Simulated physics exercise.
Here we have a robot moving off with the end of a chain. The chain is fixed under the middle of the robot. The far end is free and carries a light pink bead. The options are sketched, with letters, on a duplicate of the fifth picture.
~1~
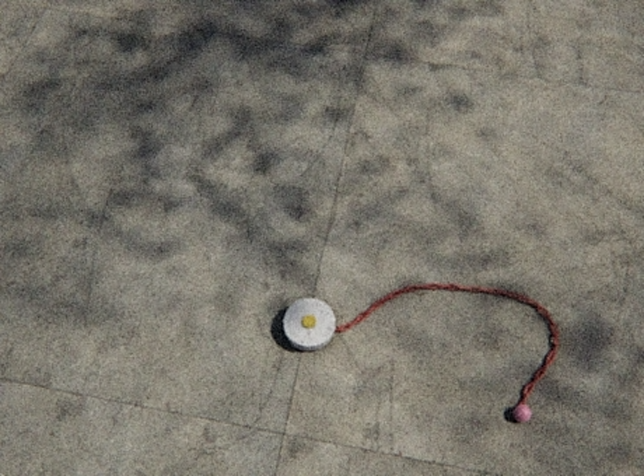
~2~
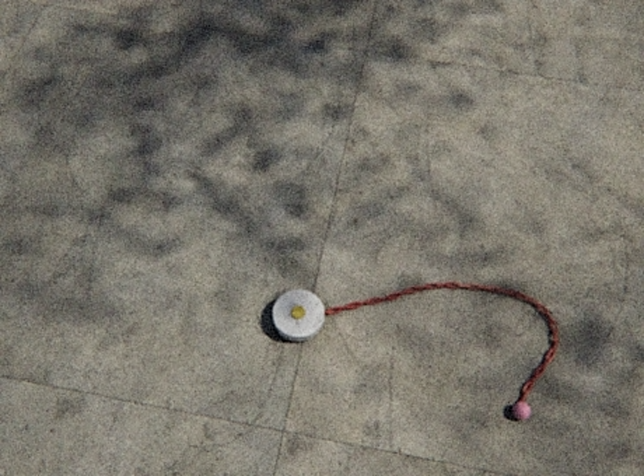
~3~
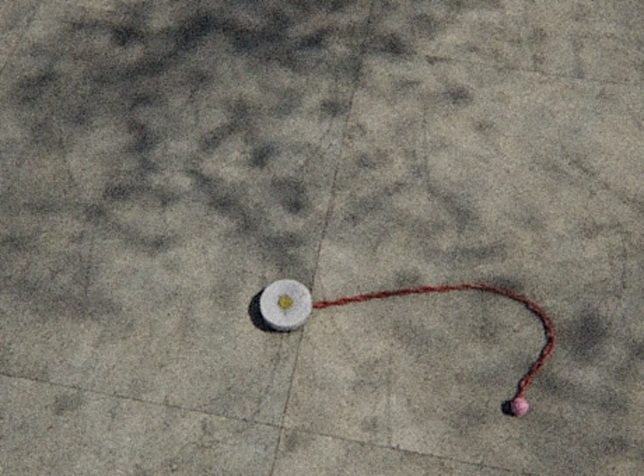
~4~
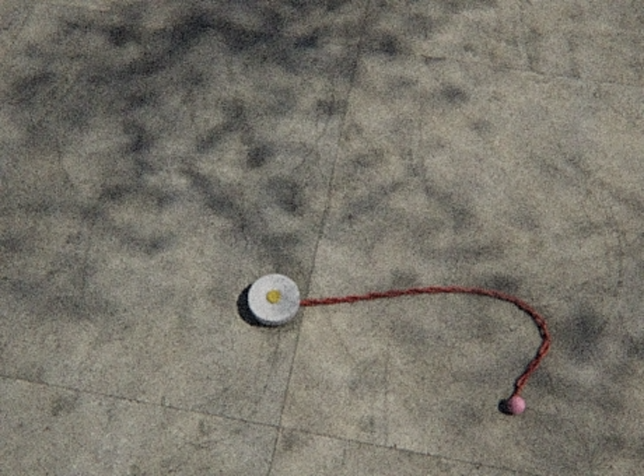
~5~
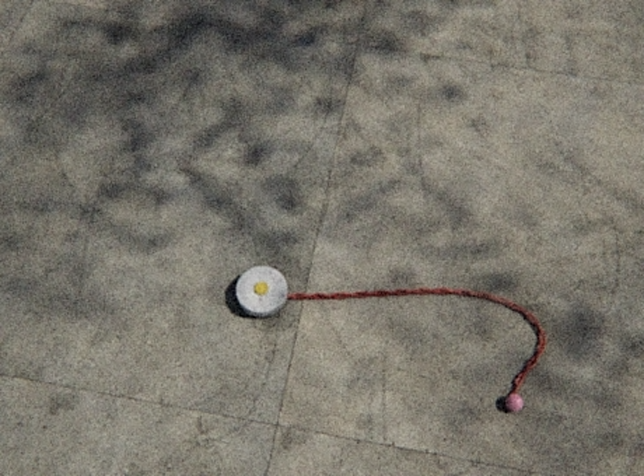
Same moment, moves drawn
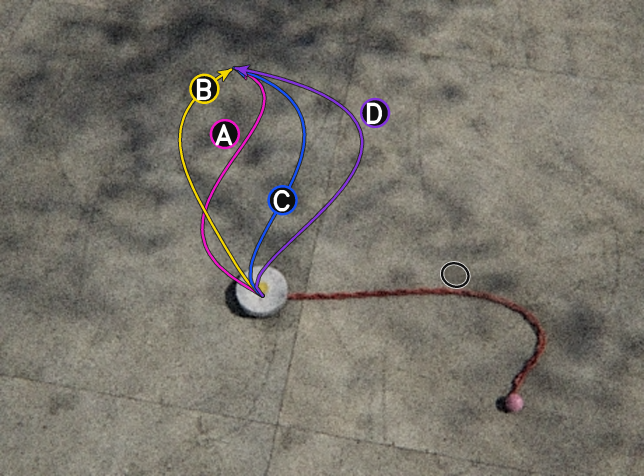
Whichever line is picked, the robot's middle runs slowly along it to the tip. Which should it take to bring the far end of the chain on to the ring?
Line D does it.
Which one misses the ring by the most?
That is B.
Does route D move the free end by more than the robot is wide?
Yes.
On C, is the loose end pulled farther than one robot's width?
Yes.
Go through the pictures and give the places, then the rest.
Robot (309, 325); free end (522, 413), in the first frame.
Robot (299, 316); free end (522, 411), in the second frame.
Robot (286, 306); free end (519, 406), in the third frame.
Robot (274, 300); free end (516, 405), in the fourth frame.
Robot (262, 292); free end (514, 403), in the fifth frame.
On the marked copy, A from (263, 296) via (223, 174) to (237, 69); B from (263, 296) via (187, 174) to (231, 70); C from (263, 296) via (300, 161) to (234, 68); D from (263, 296) via (361, 153) to (236, 68); the ring at (455, 275).
Following D. Soon after the start, robot (341, 186), middle of the chain (444, 295), free end (514, 403).
Later, robot (325, 91), middle of the chain (416, 213), free end (509, 359).
In the end, robot (233, 63), middle of the chain (349, 155), free end (455, 272); the free end is on the ring.
As for the rest, A leaves the free end at (411, 305); B leaves the free end at (392, 299); C leaves the free end at (438, 287).
